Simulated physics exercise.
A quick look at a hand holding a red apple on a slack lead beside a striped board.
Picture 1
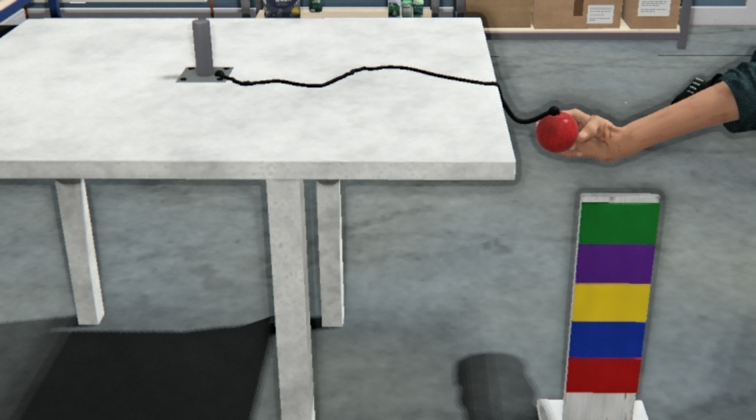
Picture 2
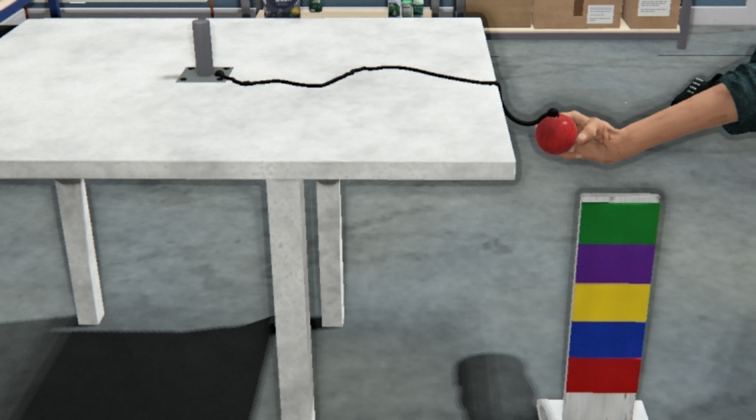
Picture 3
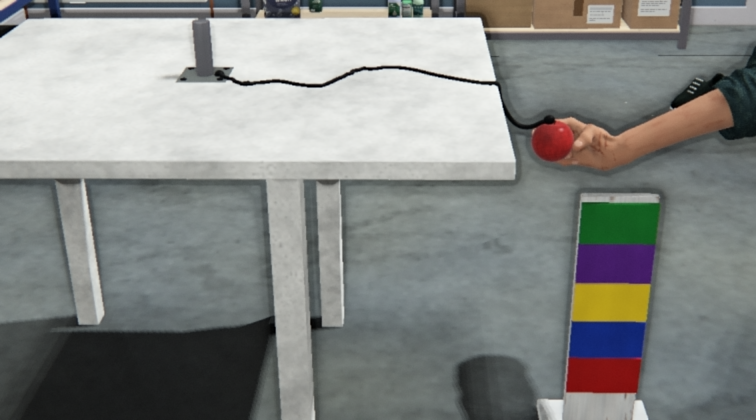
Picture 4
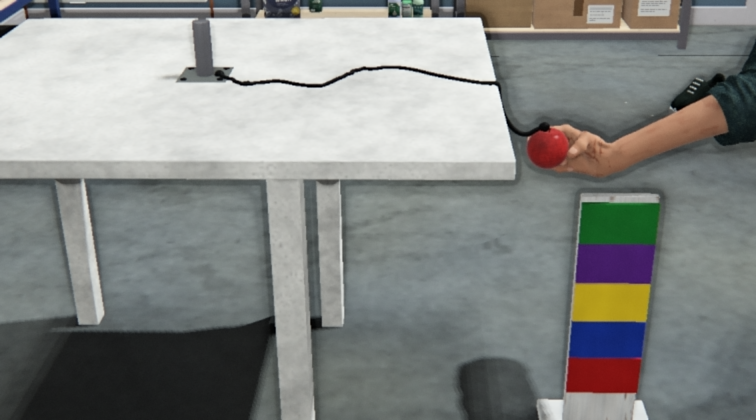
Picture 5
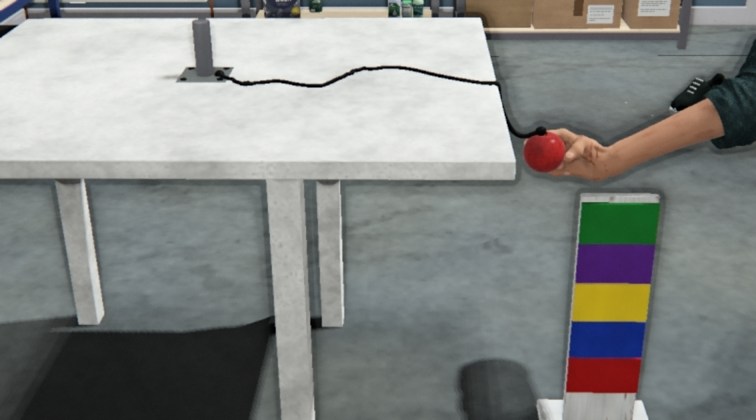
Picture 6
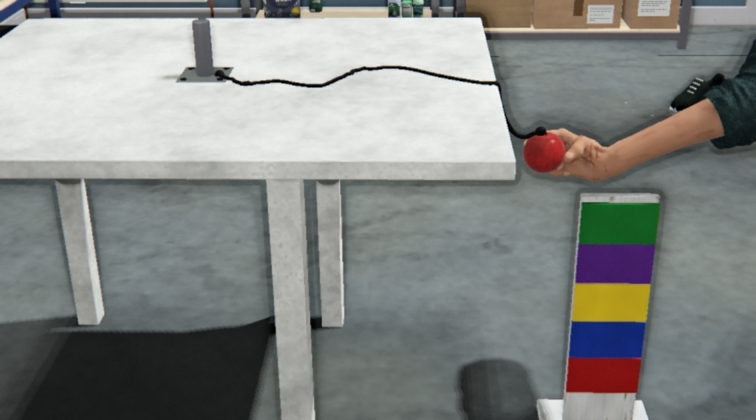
A hand holding a red ball on a slack black cord lowers slightly beside a table.
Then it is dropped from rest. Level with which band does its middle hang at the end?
Its middle rests at the purple band.
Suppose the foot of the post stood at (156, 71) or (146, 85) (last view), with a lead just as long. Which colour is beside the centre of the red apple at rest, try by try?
One after the other, green; green.
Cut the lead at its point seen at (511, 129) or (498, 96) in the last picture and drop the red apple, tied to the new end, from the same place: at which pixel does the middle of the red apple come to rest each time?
The places are (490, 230) and (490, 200).
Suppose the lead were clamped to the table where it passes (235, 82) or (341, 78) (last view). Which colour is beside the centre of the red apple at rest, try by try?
In that order: Purple; green.
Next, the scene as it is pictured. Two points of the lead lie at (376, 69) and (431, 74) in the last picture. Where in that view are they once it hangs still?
They go to (446, 81) and to (498, 99).
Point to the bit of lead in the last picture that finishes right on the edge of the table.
The one at (420, 72).
Soon after, apple near (480, 242); level with purple.
Then, apple near (516, 256); level with purple.
At rest, apple near (500, 260); level with purple. The purple one.
